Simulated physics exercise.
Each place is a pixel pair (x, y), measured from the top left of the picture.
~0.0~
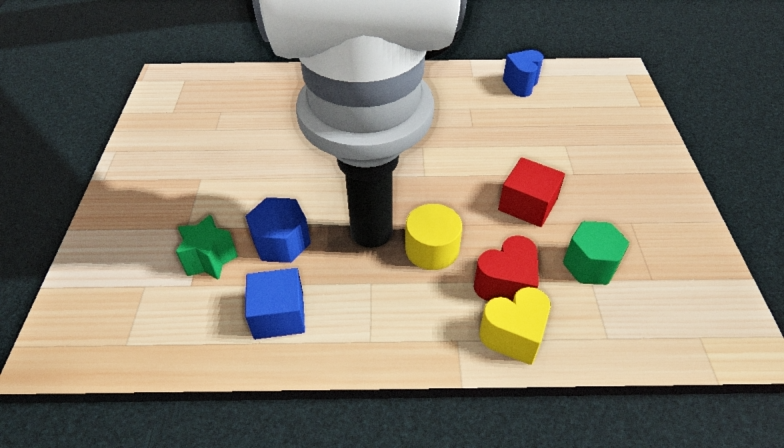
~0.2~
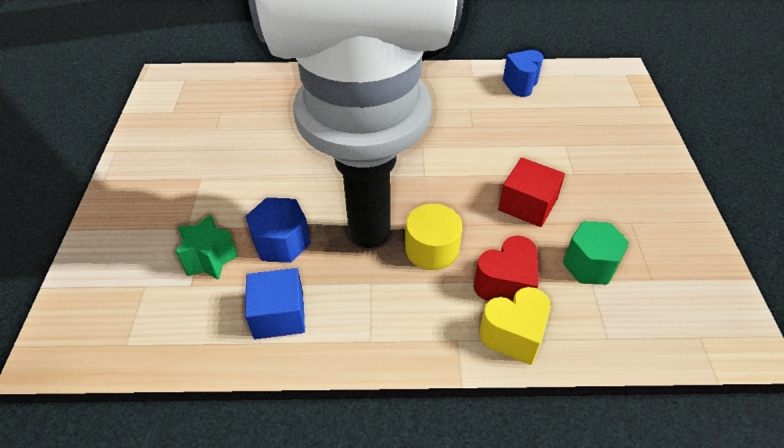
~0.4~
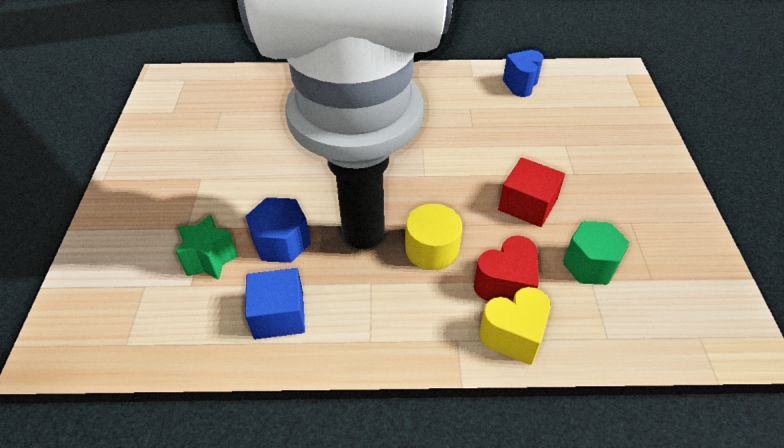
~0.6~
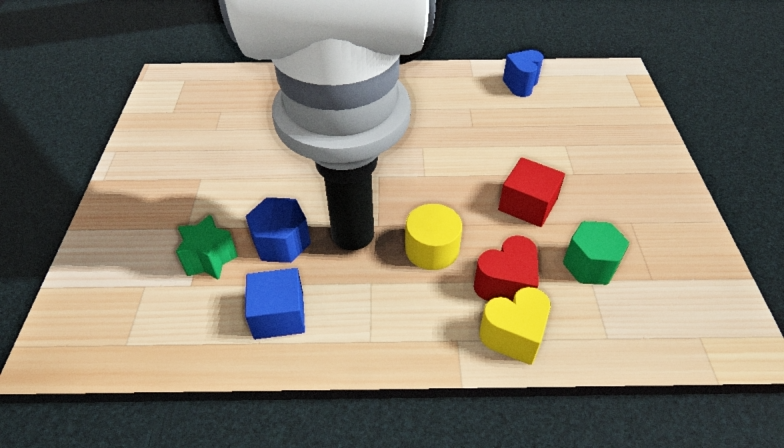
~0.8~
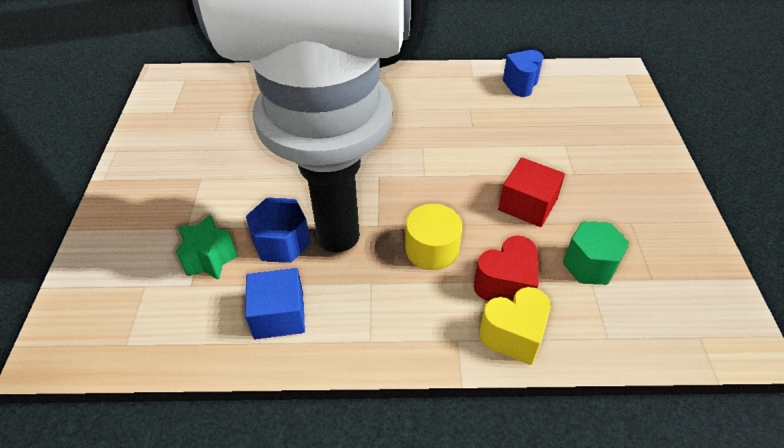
At the start, a robot arm's black bar stands on a wooden board between a blue hexagon and a yellow cylinder, with red, green, yellow and blue blocks around it. The bar barely moves at first, then slides a short way left, closer to the blue hexagon, while the blocks stay still.
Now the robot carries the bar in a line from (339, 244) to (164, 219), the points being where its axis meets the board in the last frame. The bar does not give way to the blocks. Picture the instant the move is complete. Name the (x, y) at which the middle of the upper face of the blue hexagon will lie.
Around (120, 227).
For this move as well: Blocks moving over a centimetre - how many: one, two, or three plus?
Displaced: Two.
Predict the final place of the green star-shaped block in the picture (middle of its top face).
Final place: (134, 265).
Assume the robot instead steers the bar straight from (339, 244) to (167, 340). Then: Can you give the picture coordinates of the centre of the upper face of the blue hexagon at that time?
Roughly at (249, 218).
On the path given first. One third of the way, bar (277, 229); green star-shaped block (174, 243); blue hexagon (219, 217), turned 15° anticlockwise.
Two thirds of the way, bar (217, 220); green star-shaped block (140, 261), turned 35° anticlockwise; blue hexagon (162, 221), turned 60° anticlockwise.
At the end, bar (161, 212); green star-shaped block (134, 265), turned 65° anticlockwise; blue four-sided block not moved; blue hexagon (120, 227), turned 110° anticlockwise.
